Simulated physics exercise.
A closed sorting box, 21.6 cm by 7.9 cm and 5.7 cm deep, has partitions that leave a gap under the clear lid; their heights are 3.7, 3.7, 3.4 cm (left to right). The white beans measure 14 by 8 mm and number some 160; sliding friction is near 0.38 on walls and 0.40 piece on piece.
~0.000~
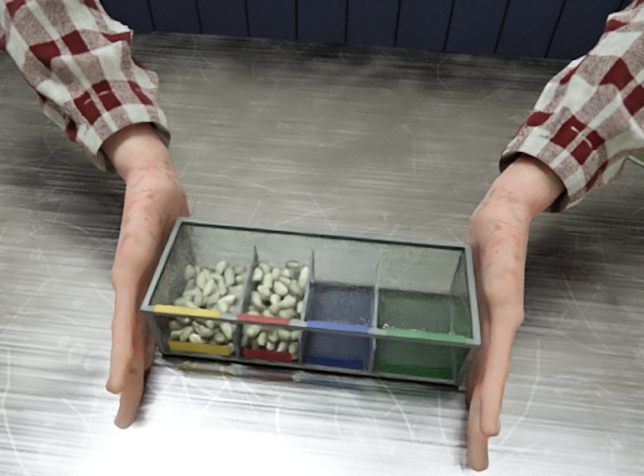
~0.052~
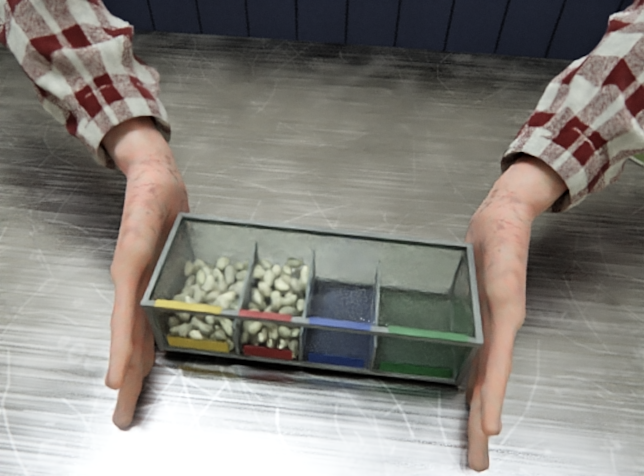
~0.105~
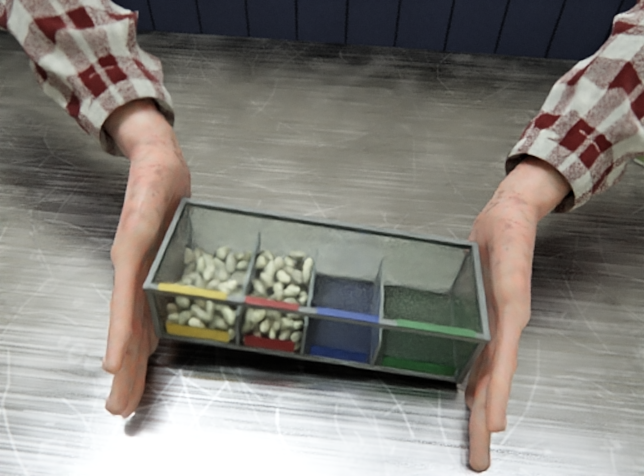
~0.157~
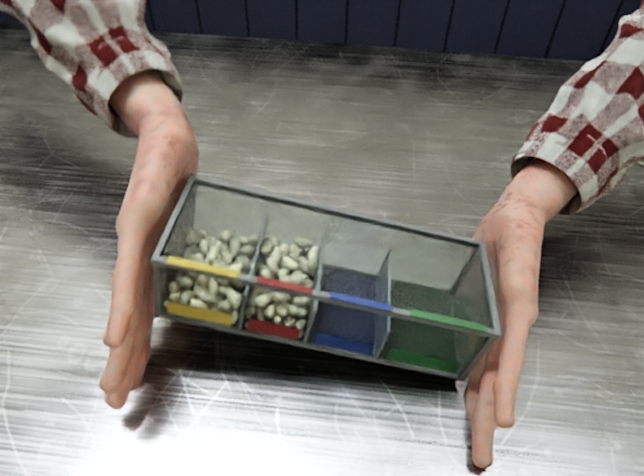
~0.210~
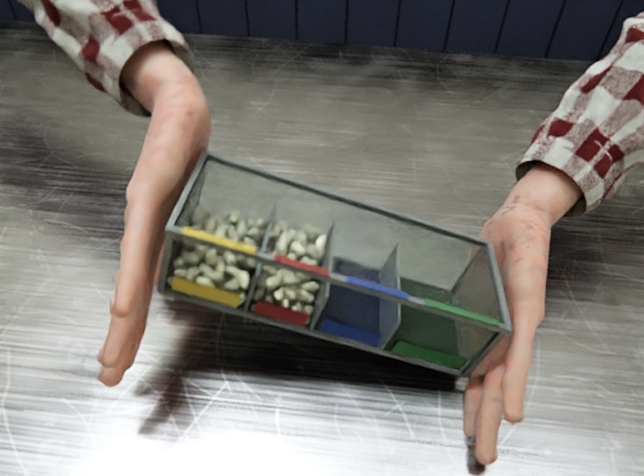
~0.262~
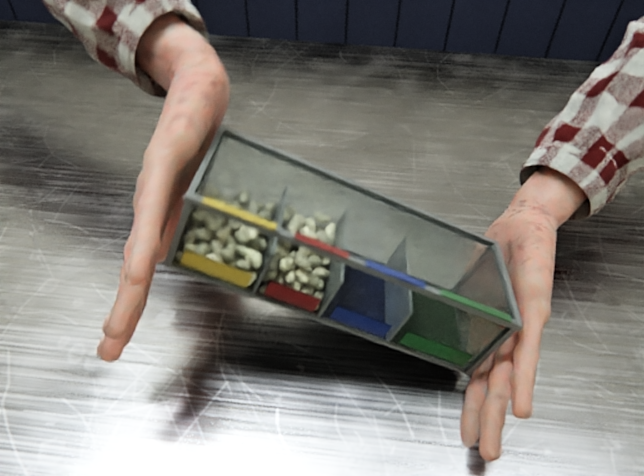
Two hands tilt a clear box of white beans, raising its left end steadily higher.
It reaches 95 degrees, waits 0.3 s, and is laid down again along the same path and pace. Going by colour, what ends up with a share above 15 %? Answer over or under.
Red compartment: Over; blue compartment: Under; green compartment: Over; yellow compartment: Over.
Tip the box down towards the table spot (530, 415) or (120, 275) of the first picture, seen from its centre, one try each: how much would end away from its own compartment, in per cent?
Some 55 and 30 per cent.
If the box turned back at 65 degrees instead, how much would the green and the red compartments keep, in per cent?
Then: Green 5; red 45.
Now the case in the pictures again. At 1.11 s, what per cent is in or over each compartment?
Red 40, blue 5, green 30, yellow 25.
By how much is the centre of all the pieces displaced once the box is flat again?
About 7.0 cm.
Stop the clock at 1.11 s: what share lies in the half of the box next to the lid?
Some 60 per cent.
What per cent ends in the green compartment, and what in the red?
Green 45, red 30.
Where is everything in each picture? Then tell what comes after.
In the first picture, box tilt 0 degrees, front corners at (148, 307) and (473, 341); red 50 %, yellow 50 %.
In the second picture, box tilt 1 degrees, front corners at (149, 302) and (476, 340).
In the third picture, box tilt 5 degrees, front corners at (151, 285) and (483, 336), lowest corner right back.
In the fourth picture, box tilt 12 degrees, front corners at (159, 259) and (493, 331), lowest corner right back.
In the fifth picture, box tilt 18 degrees, front corners at (173, 229) and (504, 327), lowest corner right back.
In the sixth picture, box tilt 24 degrees, front corners at (193, 197) and (515, 323), lowest corner right back; red 50 %, yellow 50 %. The box's pace is about 120 degrees a second.
Then, at 1.11 s, tilt 95 degrees; red 40 %, blue 5 %, green 30 %, yellow 25 %.
After 1.67 s, tilt 49 degrees; red 30 %, green 45 %, yellow 25 %.
After 2.29 s, tilt 0 degrees; red 30 %, green 45 %, yellow 25 %.
At rest (2.7 s), red 30 %, blue 0 %, green 45 %, yellow 25 %.
